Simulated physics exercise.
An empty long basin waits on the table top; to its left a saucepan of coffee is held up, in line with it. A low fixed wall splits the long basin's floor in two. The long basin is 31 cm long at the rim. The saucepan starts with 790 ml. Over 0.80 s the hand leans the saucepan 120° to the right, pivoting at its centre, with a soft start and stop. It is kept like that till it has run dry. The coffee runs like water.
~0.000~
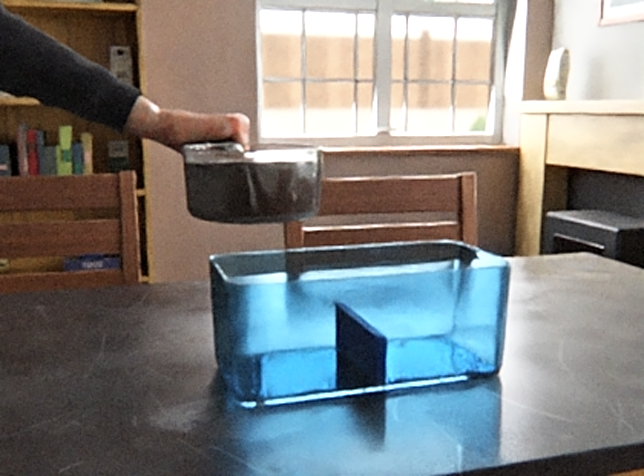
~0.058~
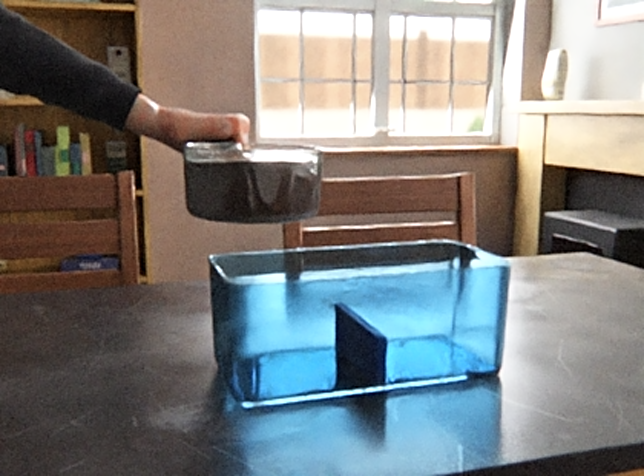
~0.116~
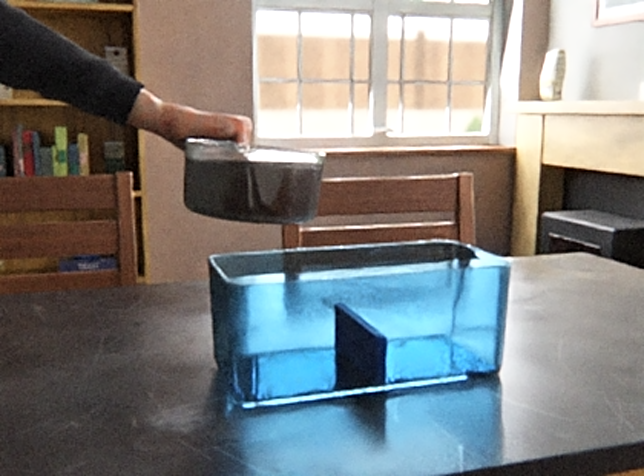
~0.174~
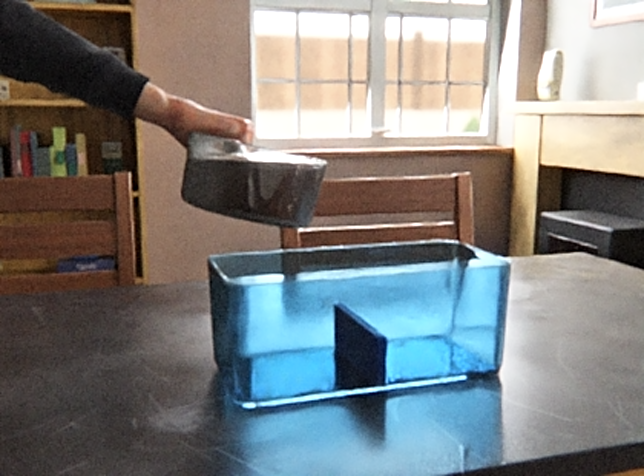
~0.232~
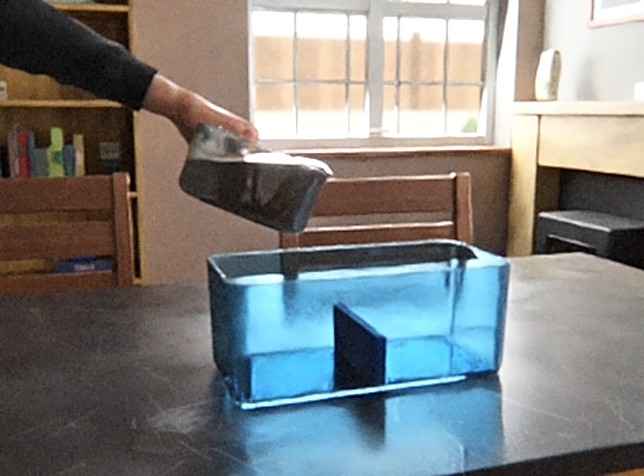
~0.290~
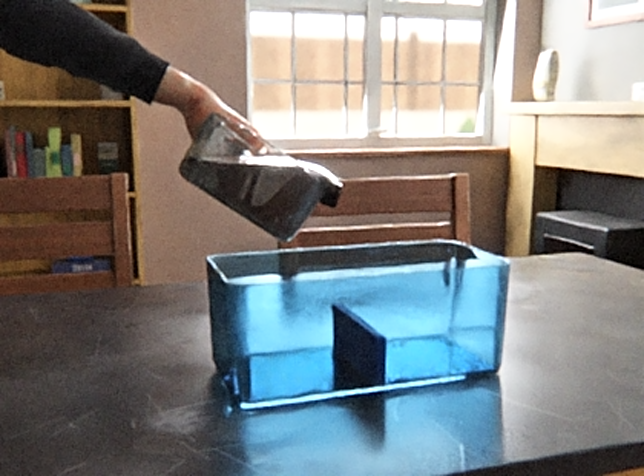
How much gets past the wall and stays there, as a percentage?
The far part has some 46 per cent.
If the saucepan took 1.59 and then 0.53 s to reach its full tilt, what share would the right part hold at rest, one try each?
First 60, then 30 per cent.
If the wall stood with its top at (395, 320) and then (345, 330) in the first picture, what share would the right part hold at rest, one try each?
In turn about 5 and 65 per cent.
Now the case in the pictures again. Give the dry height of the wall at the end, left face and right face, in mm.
Left about 32 mm, right about 36 mm.
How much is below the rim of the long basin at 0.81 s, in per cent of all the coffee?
Some 96 per cent.
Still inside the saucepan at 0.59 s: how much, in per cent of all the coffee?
About 16 per cent.
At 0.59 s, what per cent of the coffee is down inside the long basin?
About 68 per cent.
Then, 0.59 s in, the tilt is 101° and 16 per cent is still to pour, 28 is left of the wall and 40 right of it.
Then, 0.81 s in, the tilt is 120° and 1 per cent is still to pour, 52 is left of the wall and 45 right of it.
Then, 1.05 s in, the tilt is 120° and 0 per cent is still to pour, 54 is left of the wall and 45 right of it.
Then, 1.30 s in, the tilt is 120° and 0 per cent is still to pour, 54 is left of the wall and 46 right of it.
Finally, 54 per cent lies left of the wall, 46 right of it and 1 outside.
